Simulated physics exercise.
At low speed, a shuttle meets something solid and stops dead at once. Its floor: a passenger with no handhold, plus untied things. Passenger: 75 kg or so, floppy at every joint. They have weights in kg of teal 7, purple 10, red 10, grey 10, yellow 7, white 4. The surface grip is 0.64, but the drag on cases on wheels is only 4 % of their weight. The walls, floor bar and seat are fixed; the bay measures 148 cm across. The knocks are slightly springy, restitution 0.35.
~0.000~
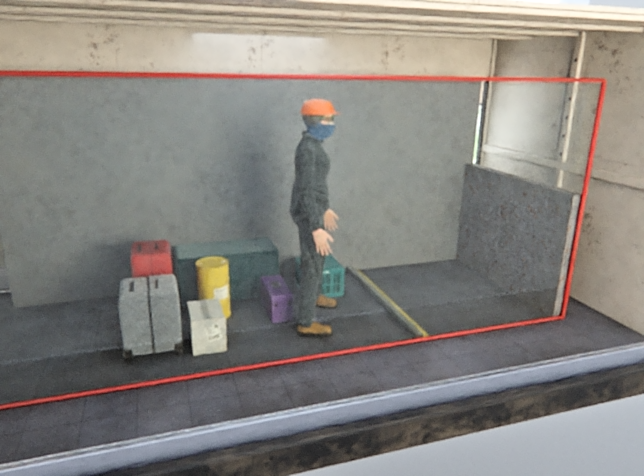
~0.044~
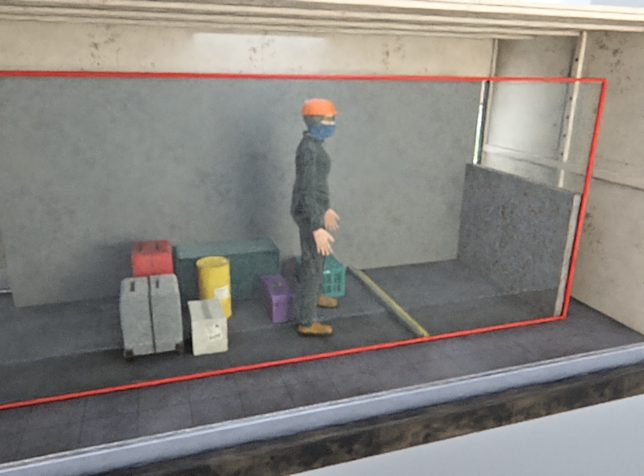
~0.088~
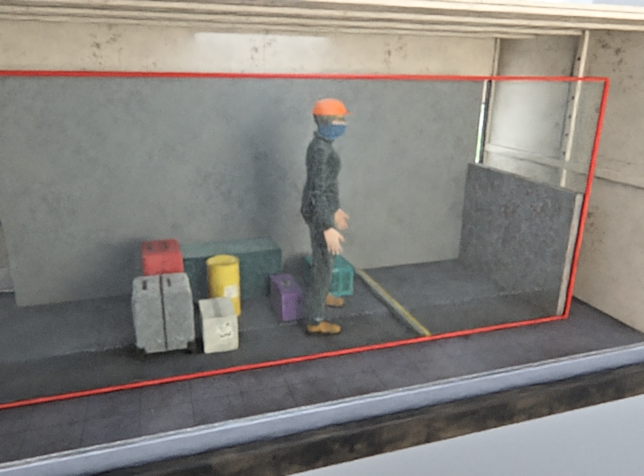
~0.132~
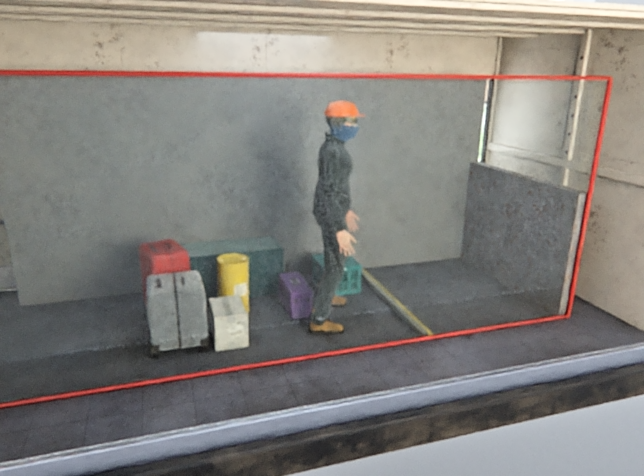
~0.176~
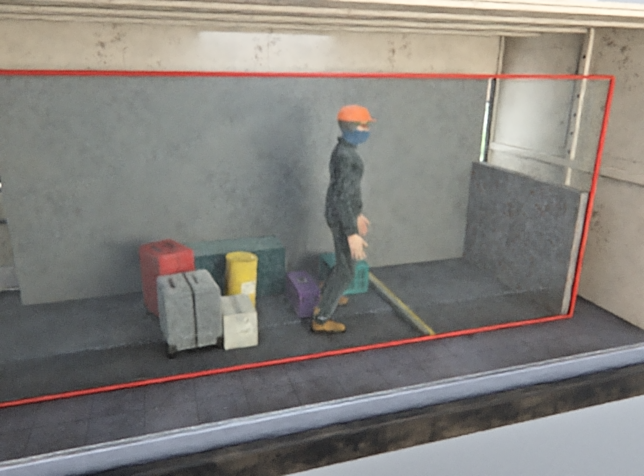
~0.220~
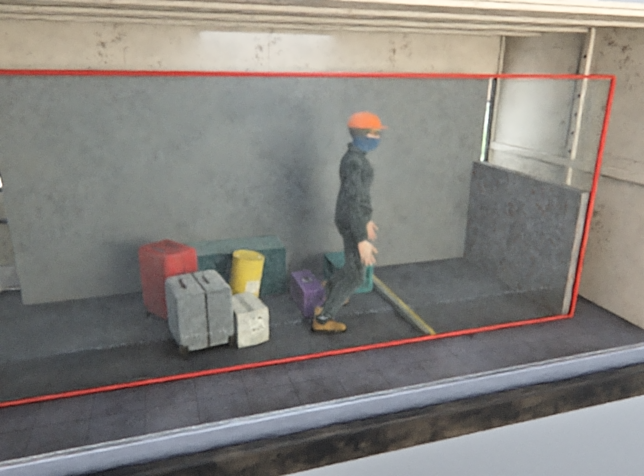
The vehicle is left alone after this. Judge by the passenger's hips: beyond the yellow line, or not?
This time the passenger's hips end beyond the yellow line.
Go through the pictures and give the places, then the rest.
The first picture shows passenger's hips (309, 208), white carton (207, 326), red wheeled case (154, 283), yellow line (421, 331).
The second picture shows passenger's hips (310, 208), white carton (207, 326), red wheeled case (154, 283).
The third picture shows passenger's hips (320, 208), white carton (218, 324), red wheeled case (164, 282).
The fourth picture shows passenger's hips (332, 208), white carton (228, 322), red wheeled case (166, 283).
The fifth picture shows passenger's hips (343, 211), white carton (237, 320), red wheeled case (169, 283).
The sixth picture shows passenger's hips (353, 217), white carton (245, 319), red wheeled case (170, 283), yellow line (428, 329). Everything loose set off at about 1.8 m/s.
After 0.40 s the passenger's hips are 14 cm short of the yellow line, near (388, 254) in the last picture's view; the white carton 119 cm short of the yellow line, tilted 0°.
After 0.65 s the passenger's hips are 8 cm short of the yellow line, near (396, 252) in the last picture's view.
After 1.05 s the passenger's hips are 33 cm past the yellow line, near (449, 278) in the last picture's view; the white carton 99 cm short of the yellow line, tilted 0°.
When all is still (3.2 s), teal crate stops short of the yellow line; purple toolbox stops short of the yellow line; red wheeled case stops short of the yellow line; grey wheeled case stops short of the yellow line; yellow drum stops short of the yellow line; white carton stops short of the yellow line; passenger's hips cross the yellow line; passenger's head crosses the yellow line.
